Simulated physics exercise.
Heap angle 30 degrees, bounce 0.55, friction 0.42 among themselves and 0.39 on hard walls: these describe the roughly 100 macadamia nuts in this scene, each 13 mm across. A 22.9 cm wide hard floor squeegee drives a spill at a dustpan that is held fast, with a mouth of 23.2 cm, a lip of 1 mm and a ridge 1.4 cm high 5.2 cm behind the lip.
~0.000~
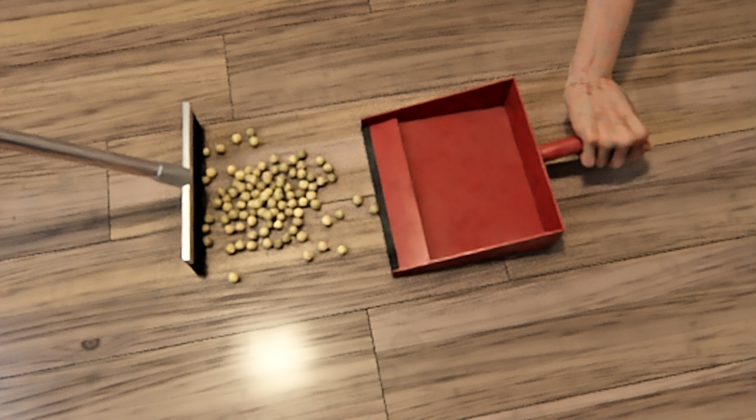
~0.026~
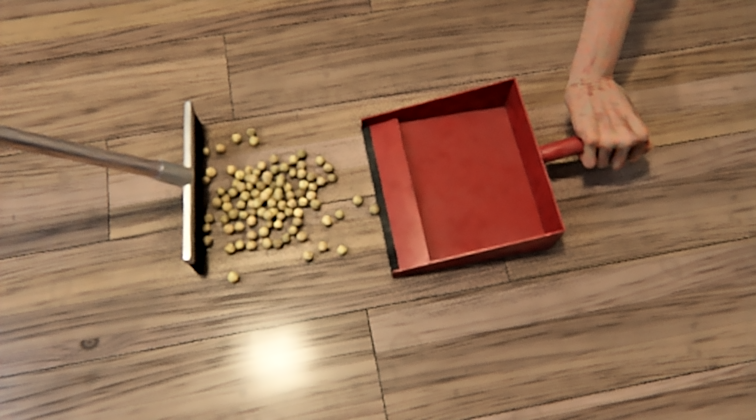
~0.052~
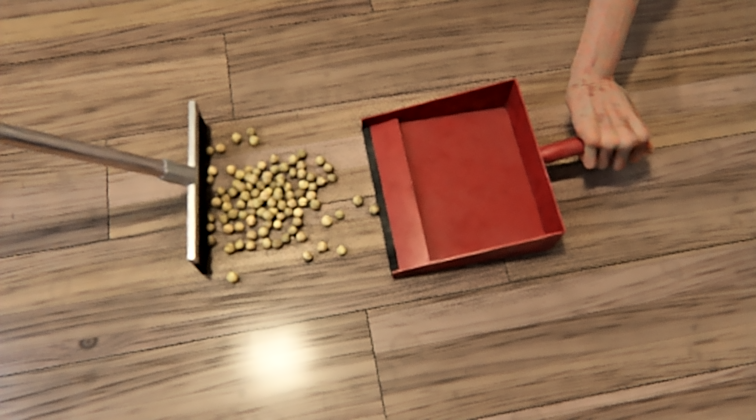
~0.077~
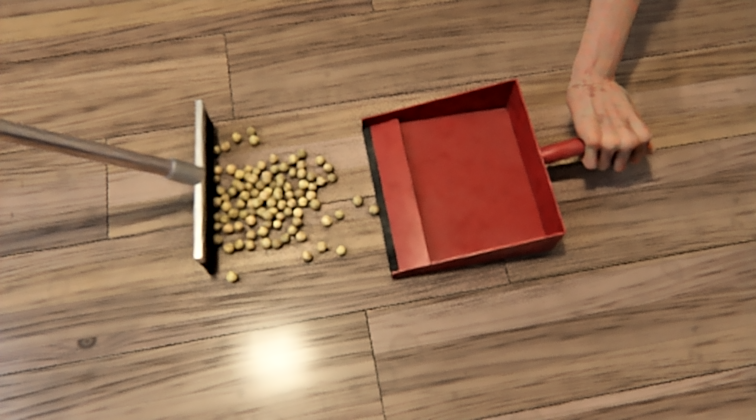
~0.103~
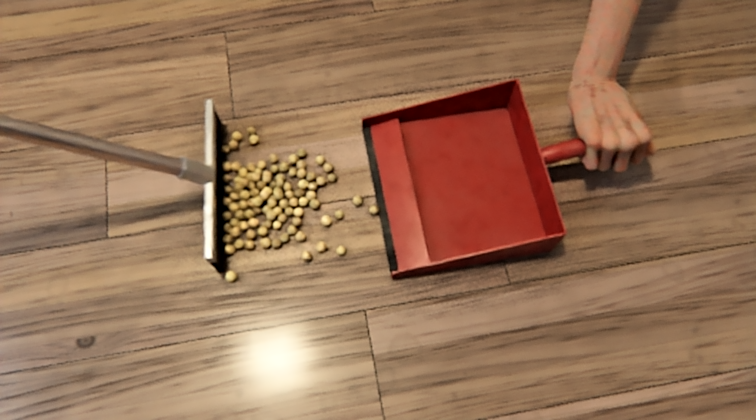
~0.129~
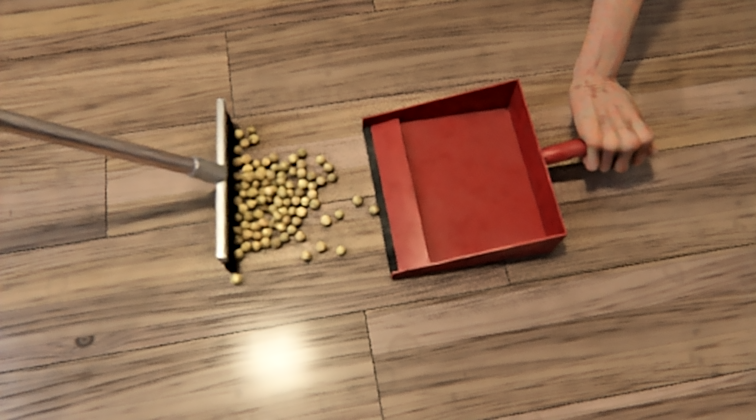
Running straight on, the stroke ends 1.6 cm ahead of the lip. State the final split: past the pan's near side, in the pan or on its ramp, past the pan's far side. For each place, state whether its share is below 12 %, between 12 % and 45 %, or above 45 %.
As I see it, near side: Small; pan: Large; far side: Small.
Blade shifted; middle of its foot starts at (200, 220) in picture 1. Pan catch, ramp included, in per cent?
Close to 50 in a hundred.
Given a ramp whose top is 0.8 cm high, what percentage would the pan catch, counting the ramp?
Estimate: About 60 in a hundred.
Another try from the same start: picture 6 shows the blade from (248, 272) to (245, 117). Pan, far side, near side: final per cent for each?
Pan 55; far 10; near 5.
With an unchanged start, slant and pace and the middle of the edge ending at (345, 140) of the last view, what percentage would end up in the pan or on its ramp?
Share caught: Approx. 35 %.
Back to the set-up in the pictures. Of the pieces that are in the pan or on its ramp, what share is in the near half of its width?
Around 50 percent.
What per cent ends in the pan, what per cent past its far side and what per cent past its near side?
In per cent - near side 5, pan 50, far side 10.
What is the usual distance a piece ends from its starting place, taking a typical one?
About 18 cm.
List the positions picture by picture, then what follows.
Blade from (189, 260) to (188, 109), moved 0.0 cm, 0 of the pieces shifted so far; middle of the pieces at (272, 201); pan at (465, 183), in the first picture.
Blade from (189, 260) to (190, 108), moved 0.2 cm, 0 of the pieces shifted so far; middle of the pieces at (272, 201), in the second picture.
Blade from (194, 259) to (194, 108), moved 0.8 cm, 4 of the pieces shifted so far; middle of the pieces at (272, 200), in the third picture.
Blade from (200, 259) to (201, 107), moved 1.8 cm, 7 of the pieces shifted so far; middle of the pieces at (271, 200), in the fourth picture.
Blade from (211, 258) to (211, 106), moved 3.1 cm, 31 of the pieces shifted so far; middle of the pieces at (271, 200), in the fifth picture.
Blade from (223, 258) to (222, 106), moved 4.7 cm, 60 of the pieces shifted so far; middle of the pieces at (278, 200); pan at (467, 185). The blade's pace is about 0.59 m/s, heading 10 degrees towards the viewer's side, in the sixth picture.
After 0.28 s, middle of the blade 11 cm from the lip; 0 % over the lip, far side 5 %, near side 0 %.
After 0.39 s, middle of the blade 5 cm from the lip; 20 % over the lip, far side 10 %, near side 0 %.
After 0.62 s, middle of the blade 3 cm from the lip; 60 % over the lip, far side 10 %, near side 5 %.
In the end, at 1.4 s, near side 5 %, pan 50 %, far side 10 %, in front of the lip or behind the blade 35 %.
